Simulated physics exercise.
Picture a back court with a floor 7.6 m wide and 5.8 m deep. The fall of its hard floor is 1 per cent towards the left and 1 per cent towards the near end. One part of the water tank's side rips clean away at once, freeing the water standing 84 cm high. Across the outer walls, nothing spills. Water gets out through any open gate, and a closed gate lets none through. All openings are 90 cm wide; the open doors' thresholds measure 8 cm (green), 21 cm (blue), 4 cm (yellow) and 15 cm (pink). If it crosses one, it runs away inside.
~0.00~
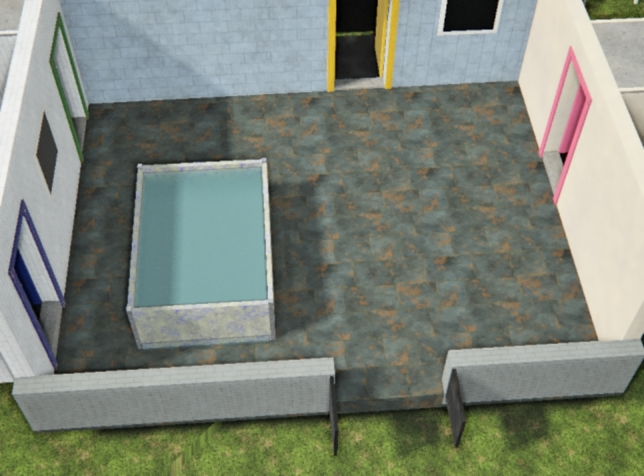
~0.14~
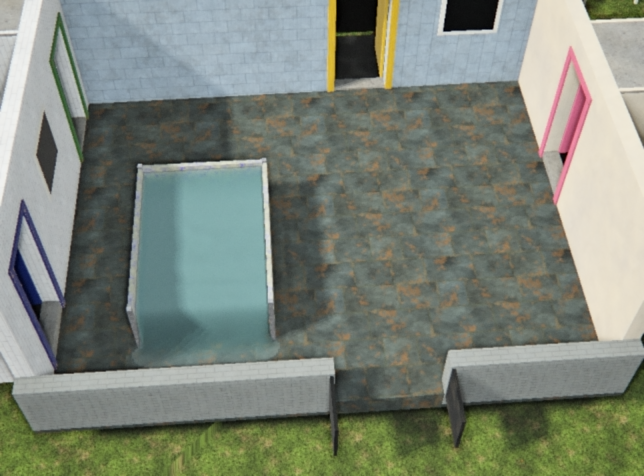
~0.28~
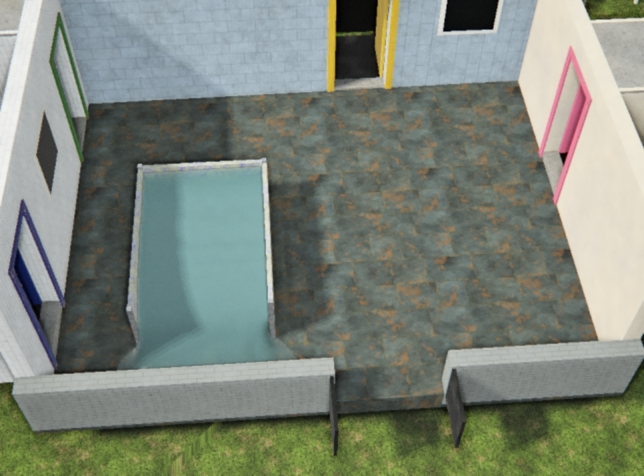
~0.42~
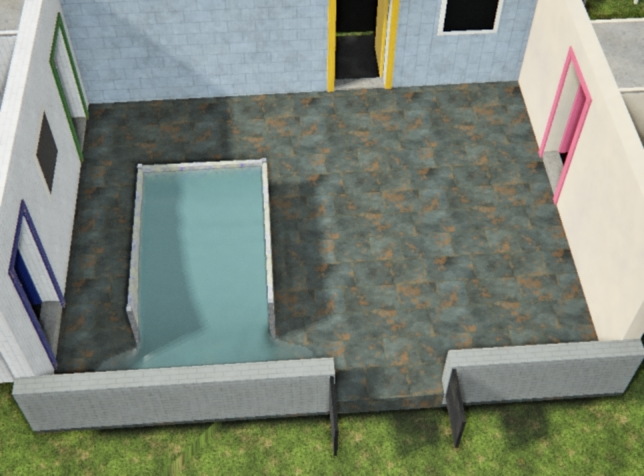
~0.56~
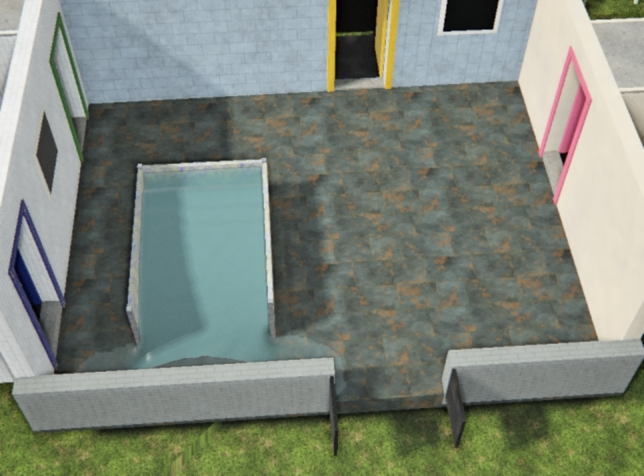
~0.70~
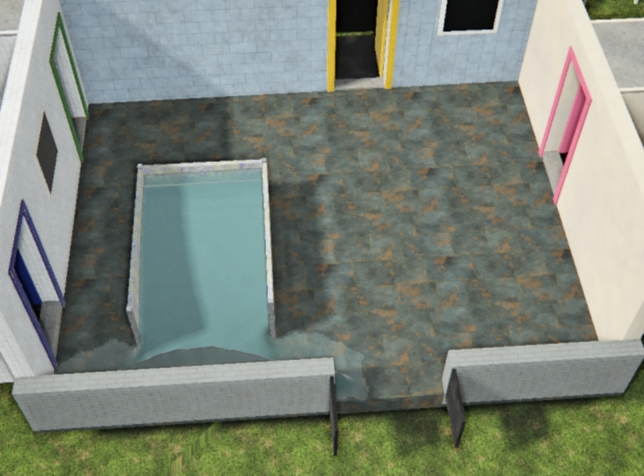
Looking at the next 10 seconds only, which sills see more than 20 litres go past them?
Over those seconds, the green door sees more than 20 litres; the blue door sees more than 20 litres; the yellow door sees more than 20 litres; the pink door sees 20 litres or less.
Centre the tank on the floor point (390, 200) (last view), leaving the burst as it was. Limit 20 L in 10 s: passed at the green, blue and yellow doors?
With respect to that limit, green ends up inside it, blue ends up inside it, yellow ends up inside it.
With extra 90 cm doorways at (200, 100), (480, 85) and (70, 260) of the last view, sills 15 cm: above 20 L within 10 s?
Note, doorways in listed order: Stays short, stays short, stays short.
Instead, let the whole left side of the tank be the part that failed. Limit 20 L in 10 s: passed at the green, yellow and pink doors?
In that case, green door: More than that, yellow door: Less than that, pink door: Less than that.
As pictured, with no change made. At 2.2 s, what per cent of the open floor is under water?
Close to 45 in a hundred.
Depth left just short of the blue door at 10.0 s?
10.0 cm.
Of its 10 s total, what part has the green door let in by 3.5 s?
About 0%.
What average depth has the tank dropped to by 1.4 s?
Some 46 cm.
After 1.4 s water covers 20 % of the floor and is deepest (71 cm) near (65, 404); green door not reached, blue door 28 cm at the sill, 2 L in, yellow door not reached, pink door not reached.
After 2.2 s water covers 45 % of the floor and is deepest (58 cm) near (51, 405); green door 1 cm at the sill, 0 L in, blue door 34 cm at the sill, 40 L in, yellow door not reached, pink door not reached.
After 3.5 s water covers 65 % of the floor and is deepest (39 cm) near (100, 104); green door 5 cm at the sill, 0 L in, blue door 25 cm at the sill, 92 L in, yellow door not reached, pink door 12 cm at the sill, 0 L in.
After 6.0 s water covers 90 % of the floor and is deepest (24 cm) near (51, 405); green door 15 cm at the sill, 72 L in, blue door 16 cm at the sill, 99 L in, yellow door 9 cm at the sill, 5 L in, pink door 5 cm at the sill, 0 L in.
After 10.0 s water covers 100 % of the floor and is deepest (18 cm) near (292, 388); green door 13 cm at the sill, 126 L in, blue door 10 cm at the sill, 99 L in, yellow door 5 cm at the sill, 50 L in, pink door 9 cm at the sill, 0 L in.
